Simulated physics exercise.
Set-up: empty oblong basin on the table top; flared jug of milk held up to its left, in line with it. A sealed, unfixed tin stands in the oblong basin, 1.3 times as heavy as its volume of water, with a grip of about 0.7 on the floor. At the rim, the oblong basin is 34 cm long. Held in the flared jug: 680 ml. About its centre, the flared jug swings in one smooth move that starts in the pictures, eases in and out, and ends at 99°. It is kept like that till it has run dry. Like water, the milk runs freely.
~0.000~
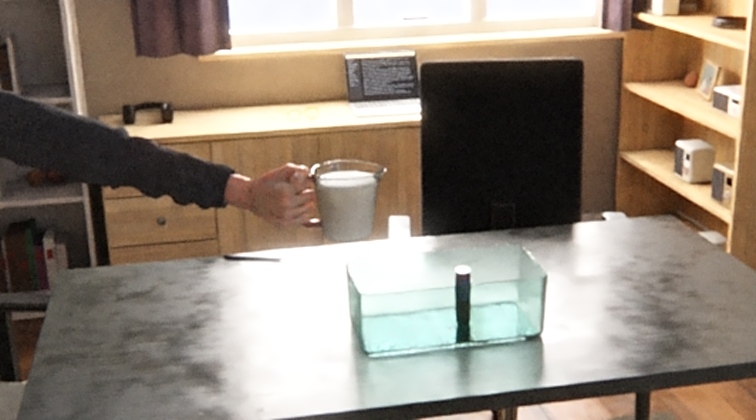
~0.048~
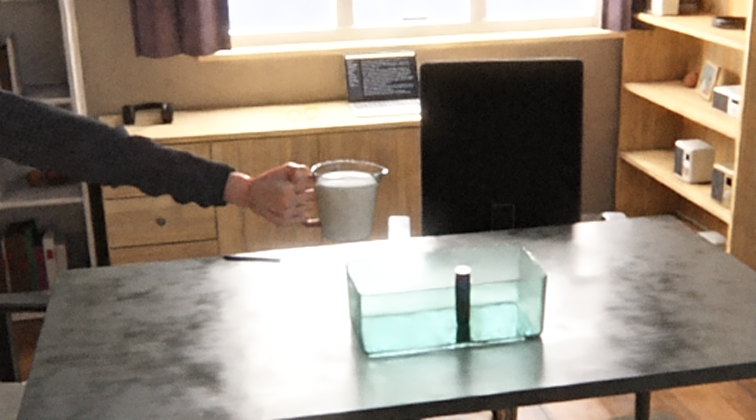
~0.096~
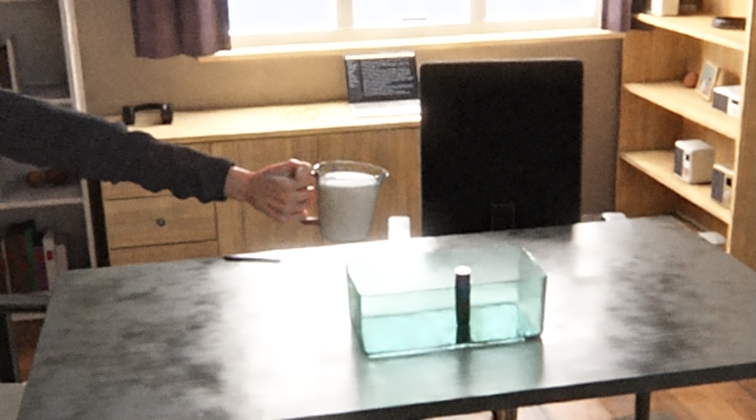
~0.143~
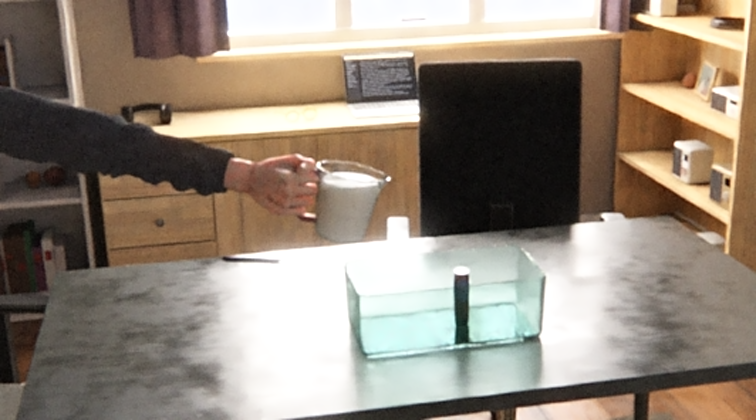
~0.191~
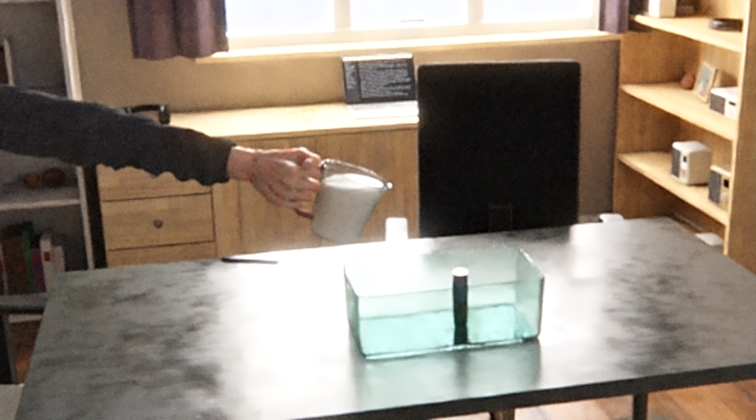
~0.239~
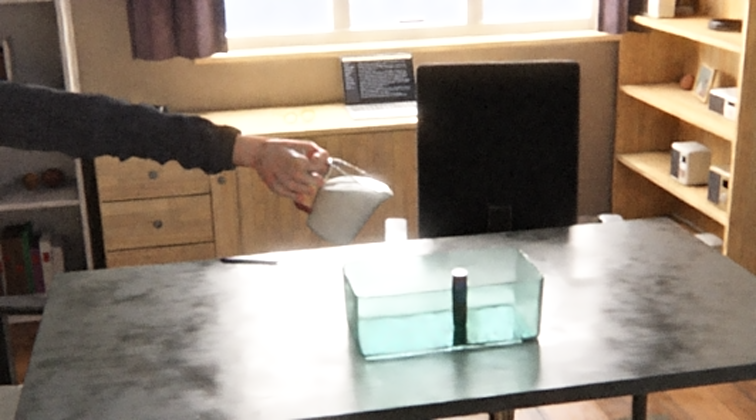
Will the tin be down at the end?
No.
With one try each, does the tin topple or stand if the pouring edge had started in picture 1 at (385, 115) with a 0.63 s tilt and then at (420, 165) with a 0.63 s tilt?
Run one: It tumbles. Run two: It tumbles.
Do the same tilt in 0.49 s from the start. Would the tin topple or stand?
Then it remains upright.
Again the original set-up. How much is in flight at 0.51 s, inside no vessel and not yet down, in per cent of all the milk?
About 28 per cent.
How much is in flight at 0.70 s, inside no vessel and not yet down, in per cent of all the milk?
Some 16 per cent.
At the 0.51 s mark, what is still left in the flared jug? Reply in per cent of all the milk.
I'd put it near 54 percent.
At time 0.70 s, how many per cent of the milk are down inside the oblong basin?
Around 72 in a hundred.
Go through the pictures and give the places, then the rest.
In the first frame, tilt 0°; pouring edge (385, 168); surface from (315, 182) to (376, 177); the oblong basin's rim runs from (352, 278) to (534, 261); the tin's top is at (463, 272).
In the second frame, tilt 1°; pouring edge (386, 169); surface from (315, 181) to (376, 178).
In the third frame, tilt 6°; pouring edge (388, 172); surface from (317, 181) to (378, 179).
In the fourth frame, tilt 12°; pouring edge (390, 178); surface from (318, 181) to (380, 181).
In the fifth frame, tilt 21°; pouring edge (392, 185); surface from (319, 185) to (384, 183).
In the sixth frame, tilt 31°; pouring edge (393, 194); surface from (319, 192) to (385, 187); 1 per cent is over the edge.
By 0.51 s the tilt is 90° and 53 per cent is still to pour; the tin stands where it began.
By 0.70 s the tilt is 99° and 13 per cent is still to pour; the tin stands where it began.
By 0.91 s the tilt is 99° and 2 per cent is still to pour; the tin stands where it began.
By 1.13 s the tilt is 99° and 0 per cent is still to pour; the tin stands where it began.
At rest the tin stands where it began.
